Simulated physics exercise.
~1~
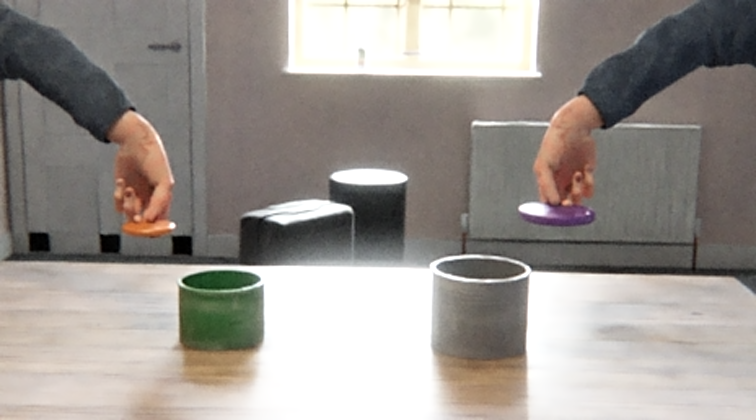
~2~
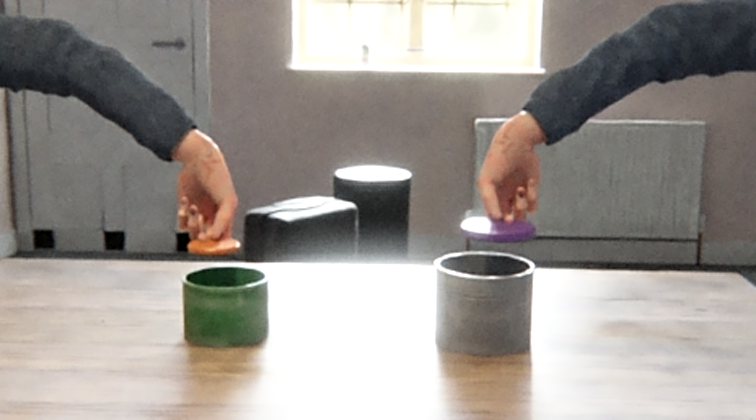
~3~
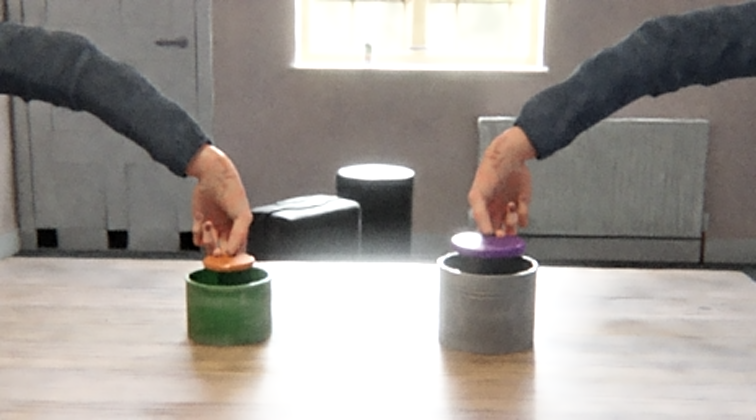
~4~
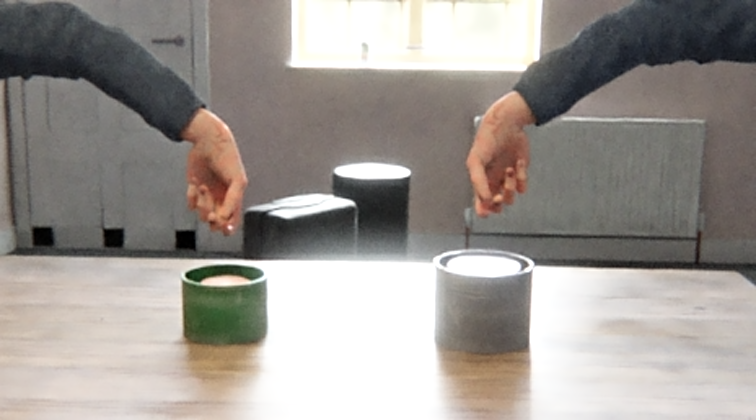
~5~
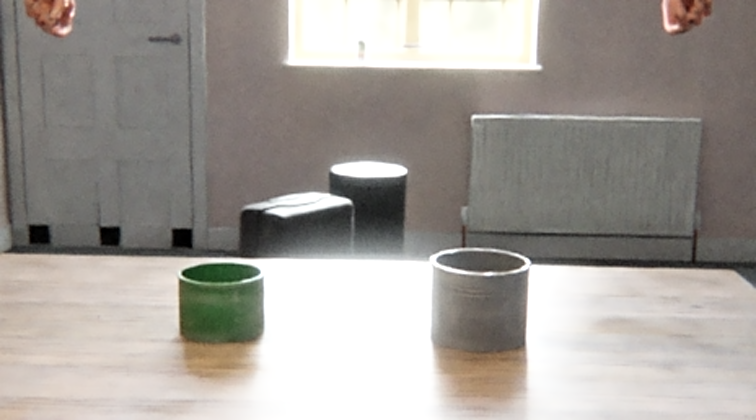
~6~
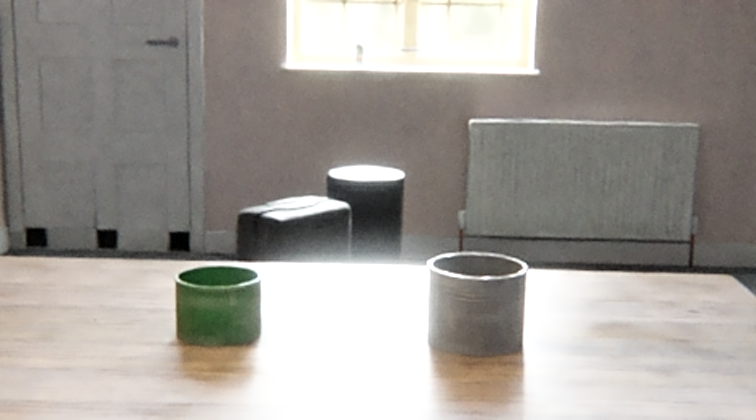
Two hands in dark sleeves reach in from either side above a pale wooden table, seen from the front by a slightly swaying camera, the left holding an orange disc and the right a purple one. Below them stand a green pot on the left and a larger grey pot on the right, with a door, a bright window and a radiator behind. The hands move inward and lower the discs to the open tops. They let go, and both discs drop inside the pots. The hands draw away out of view, leaving the two pots standing open, with neither disc visible.
